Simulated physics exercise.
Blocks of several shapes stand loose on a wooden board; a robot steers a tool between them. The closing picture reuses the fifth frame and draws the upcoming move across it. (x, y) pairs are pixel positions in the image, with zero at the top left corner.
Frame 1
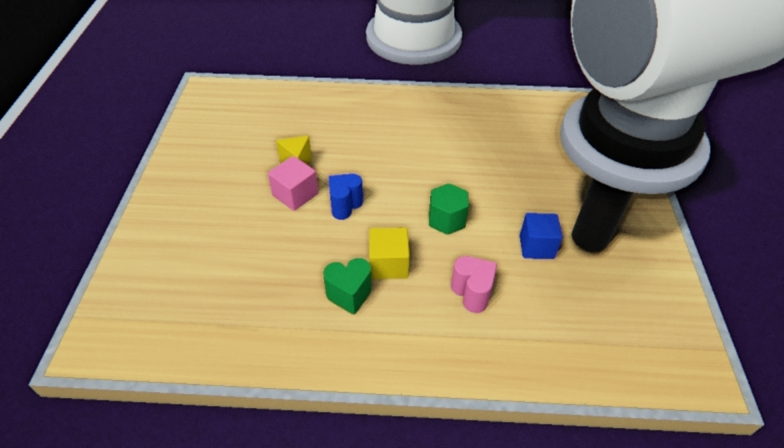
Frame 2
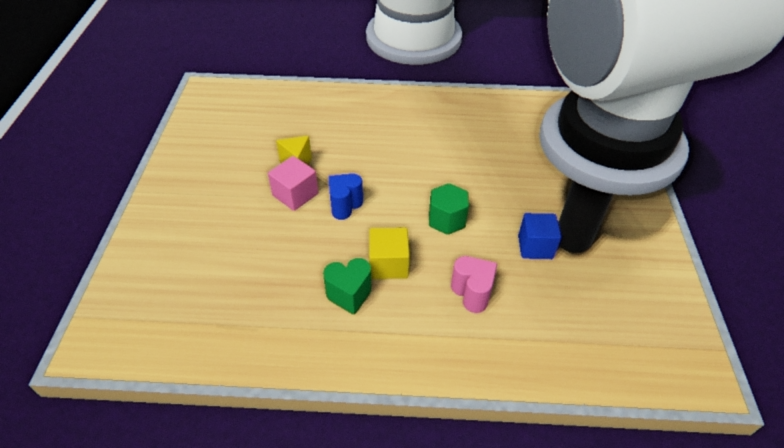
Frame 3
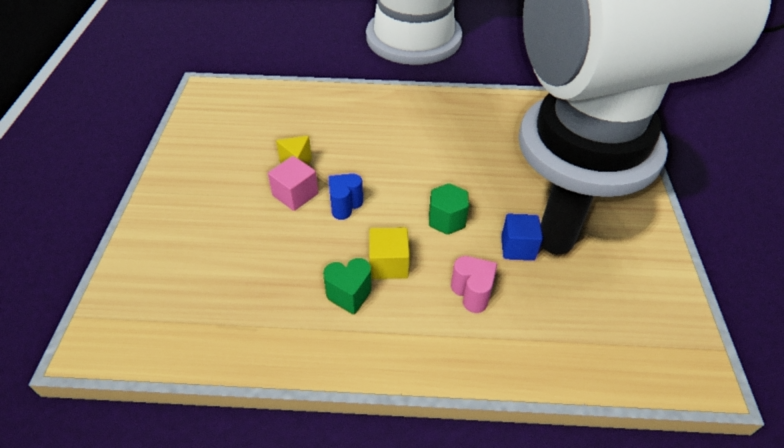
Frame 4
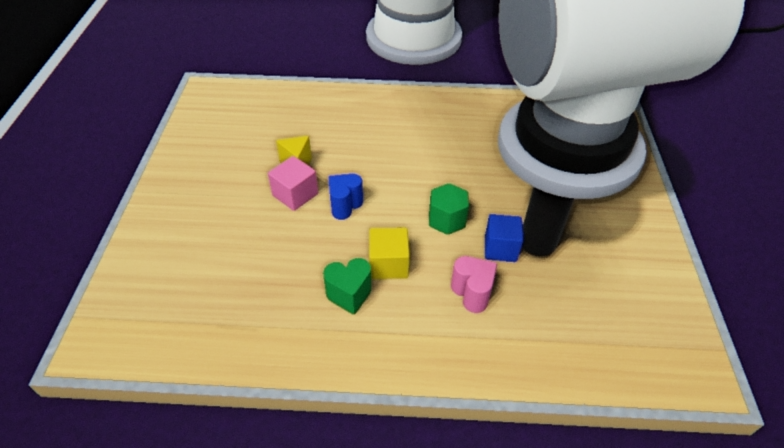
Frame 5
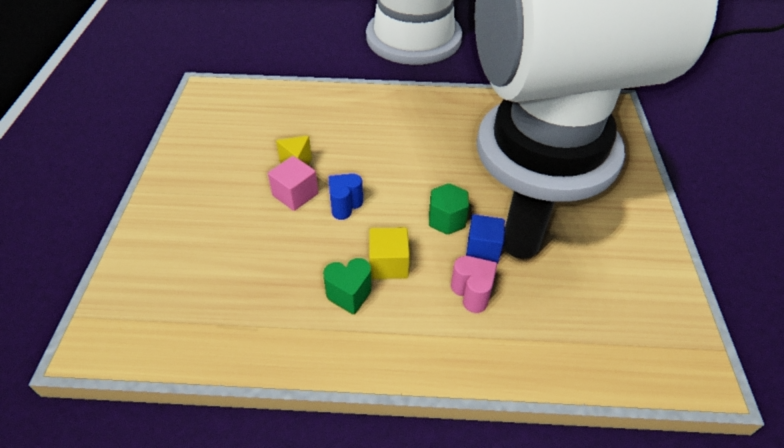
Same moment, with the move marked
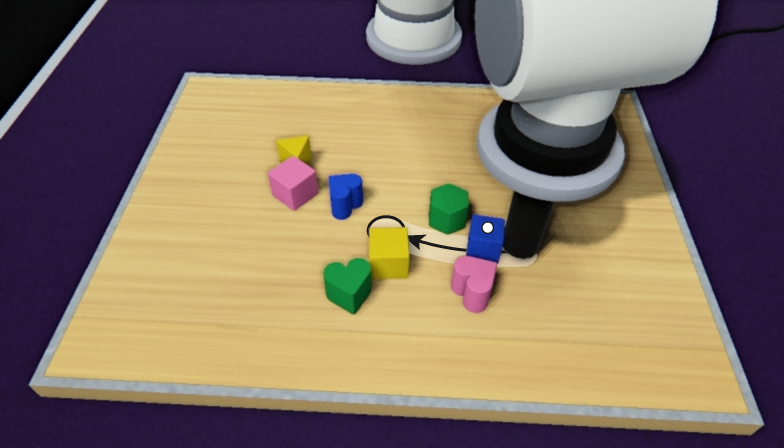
On a wooden board, a robot tool pushes the blue cube left among scattered blocks.
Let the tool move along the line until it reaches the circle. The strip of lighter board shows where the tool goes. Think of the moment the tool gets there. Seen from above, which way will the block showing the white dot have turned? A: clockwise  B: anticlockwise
The correct letter is B.
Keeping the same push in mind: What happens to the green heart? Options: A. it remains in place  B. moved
My pick is B.
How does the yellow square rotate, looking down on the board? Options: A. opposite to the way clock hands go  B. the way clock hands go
I choose A.
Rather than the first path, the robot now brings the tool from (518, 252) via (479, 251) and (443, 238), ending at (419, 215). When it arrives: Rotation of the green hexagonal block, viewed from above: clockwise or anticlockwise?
Viewed from above, clockwise.
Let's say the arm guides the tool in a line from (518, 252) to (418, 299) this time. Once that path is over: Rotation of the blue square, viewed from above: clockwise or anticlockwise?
With the clock.
The drawn path runs from (518, 252) through (450, 248) to (386, 230); the dot is on the blue square.
What follows on the original path. One third of the way, tool (474, 243); blue square (440, 228).
Two thirds of the way, tool (428, 236); green heart (337, 281), turned 20° anticlockwise; yellow square (361, 244), turned 15° anticlockwise; green hexagonal block (448, 195), turned 10° clockwise; blue square (393, 224), turned 25° anticlockwise.
At the end, tool (386, 223); green heart (336, 282), turned 20° anticlockwise; yellow square (333, 247), turned 40° anticlockwise; green hexagonal block (448, 195), turned 10° clockwise; blue square (351, 218), turned 55° anticlockwise.
